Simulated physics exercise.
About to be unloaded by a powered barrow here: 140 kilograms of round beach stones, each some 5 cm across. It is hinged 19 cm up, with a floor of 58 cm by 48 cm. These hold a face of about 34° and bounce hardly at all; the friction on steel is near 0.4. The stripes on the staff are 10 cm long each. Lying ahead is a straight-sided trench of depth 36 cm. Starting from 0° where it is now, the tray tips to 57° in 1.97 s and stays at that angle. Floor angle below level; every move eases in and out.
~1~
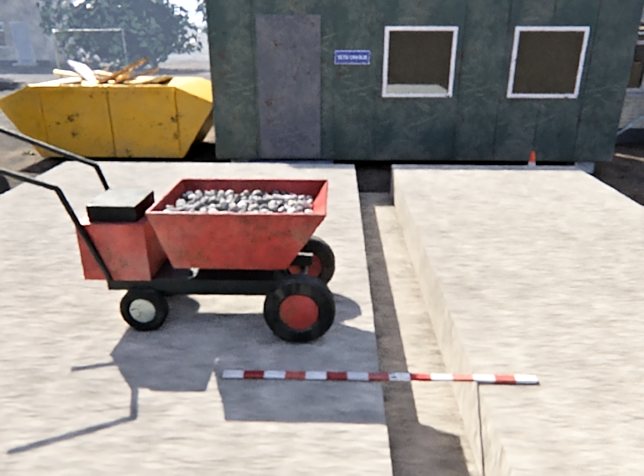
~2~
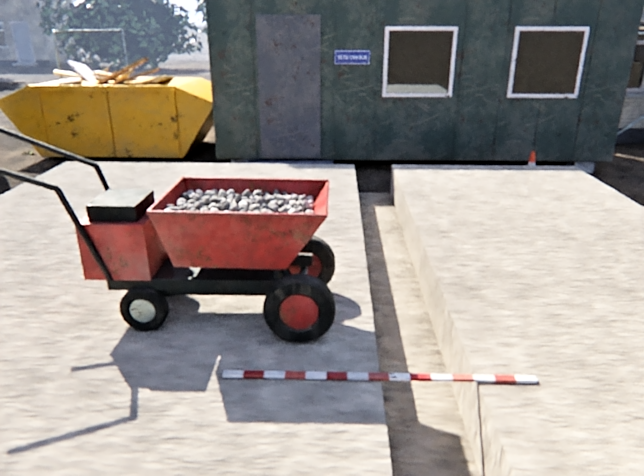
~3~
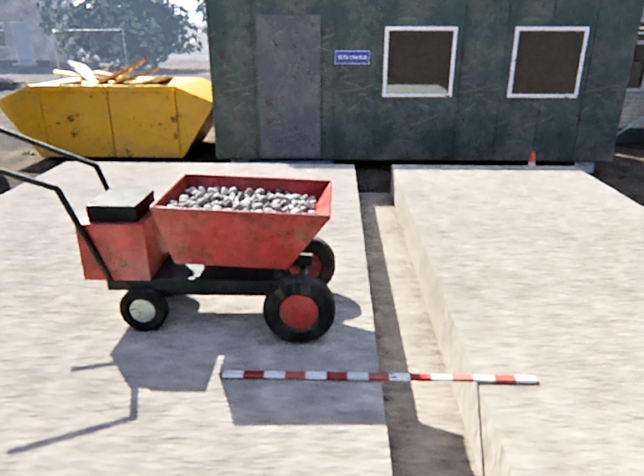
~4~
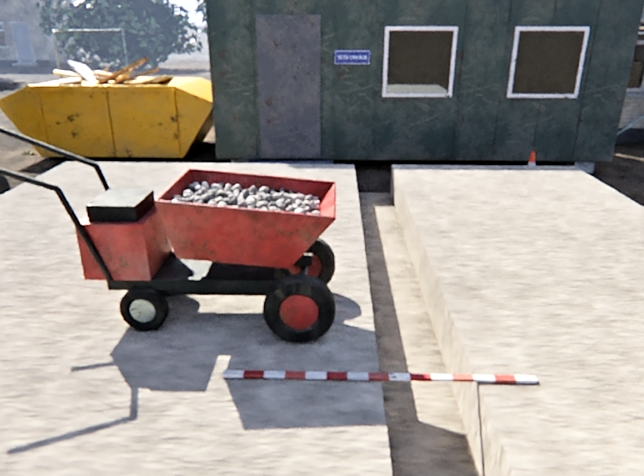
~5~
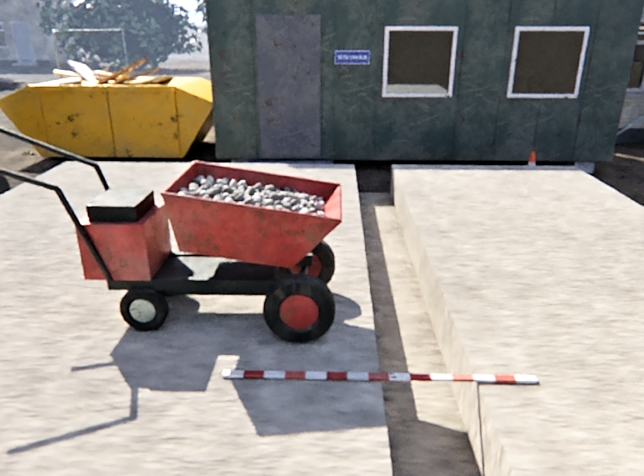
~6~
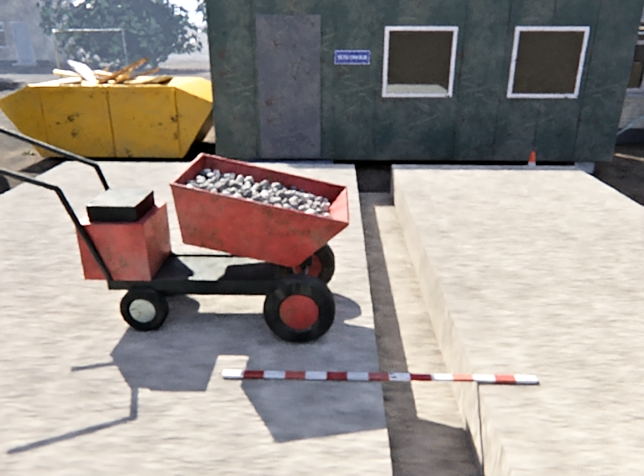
The red tray of a small barrow, heaped with grey stones, tilts gradually down to the right, its rear rising off the black chassis, while the wheels stay still beside a narrow trench and a red-and-white striped staff.
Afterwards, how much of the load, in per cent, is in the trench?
About 60 per cent.
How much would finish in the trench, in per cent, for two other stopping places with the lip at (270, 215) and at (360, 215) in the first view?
That gives roughly 50 per cent and roughly 40 per cent.
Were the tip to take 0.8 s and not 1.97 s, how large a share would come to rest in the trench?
45 %.
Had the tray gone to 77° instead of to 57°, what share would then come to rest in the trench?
Around 90 per cent would finish in the trench.
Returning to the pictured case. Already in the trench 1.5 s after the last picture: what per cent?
20 per cent, give or take.
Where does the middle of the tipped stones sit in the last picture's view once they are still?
In the last view, about (417, 360).
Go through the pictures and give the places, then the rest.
In the first frame, the tray is at 0°, its lip at (325, 216); the top of the load is at (238, 200).
The second frame shows lip at (327, 216), floor tilted 1°, highest stones at (232, 199).
The third frame shows lip at (330, 217), floor tilted 2°, highest stones at (227, 198).
In the fourth frame, the tray is at 5°, its lip at (335, 219); the top of the load is at (212, 192).
In the fifth frame, the tray is at 9°, its lip at (341, 221); the top of the load is at (211, 188).
The sixth frame shows lip at (349, 224), floor tilted 13°, highest stones at (207, 179).
Then, 0.9 s after the last picture the floor is at 48°, 100 % in the tray; the foremost stones are at (385, 248).
Then, 1.5 s after the last picture the floor is at 57°, 78 % in the tray, 22 % in the trench; the foremost stones are at (454, 318).
Then, 1.8 s after the last picture the floor is at 57°, 59 % in the tray, 39 % in the trench, 2 % past the trench; the foremost stones are at (520, 333).
Then, 3.8 s after the last picture the floor is at 57°, 38 % in the tray, 60 % in the trench, 2 % past the trench; the foremost stones are at (552, 328).
